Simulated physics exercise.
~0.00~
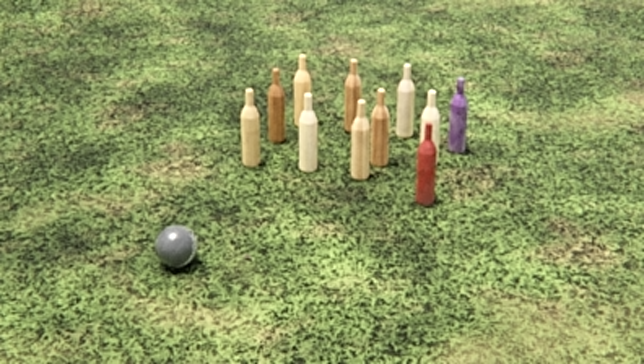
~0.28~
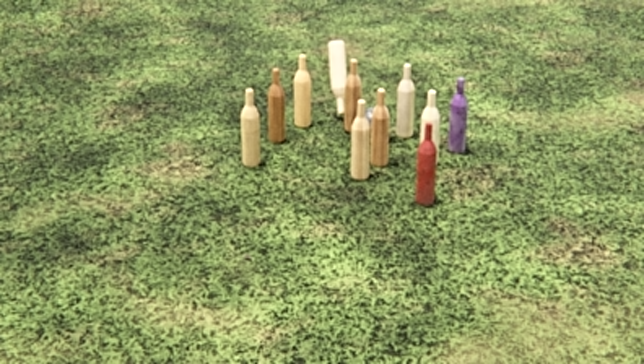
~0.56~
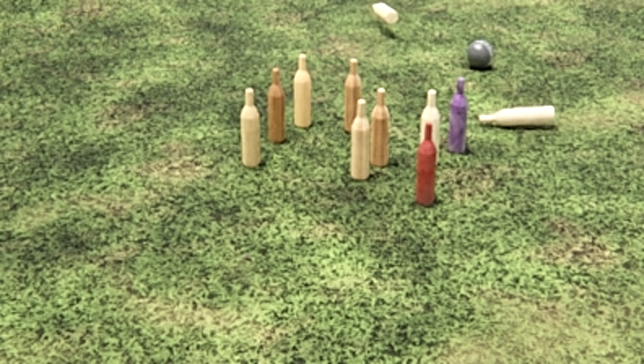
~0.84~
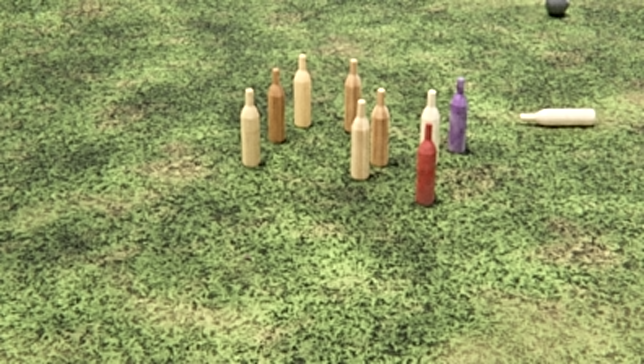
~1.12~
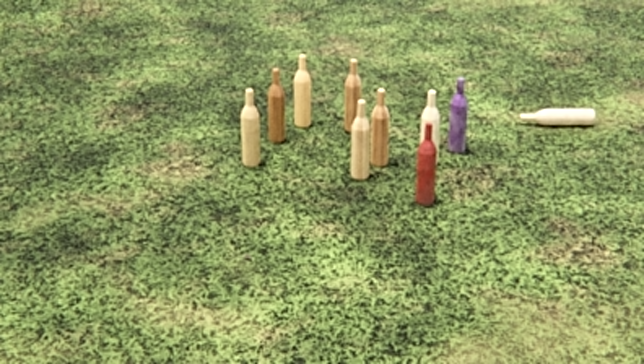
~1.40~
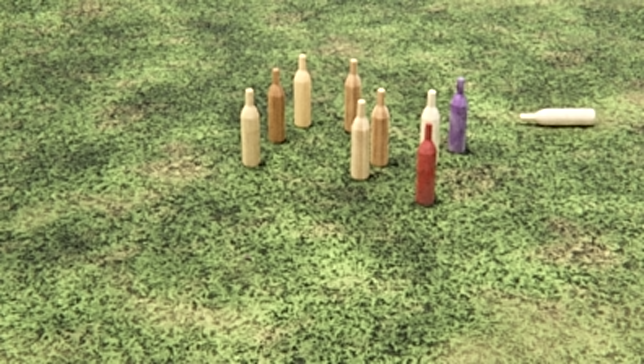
At first, a gray ball is on the mottled green ground to the lower left of a cluster of upright, bottle-shaped skittles, mostly cream and brown with one red and one purple. The ball rolls up and to the right into the group, knocking a cream skittle away toward the back. It carries on, and a second pale skittle from the back ends up on its side to the right, while the first travels out of view beyond the top edge. The ball then leaves at the upper right. The toppled pale skittle lies still, and the rest, including red and purple, remain standing.
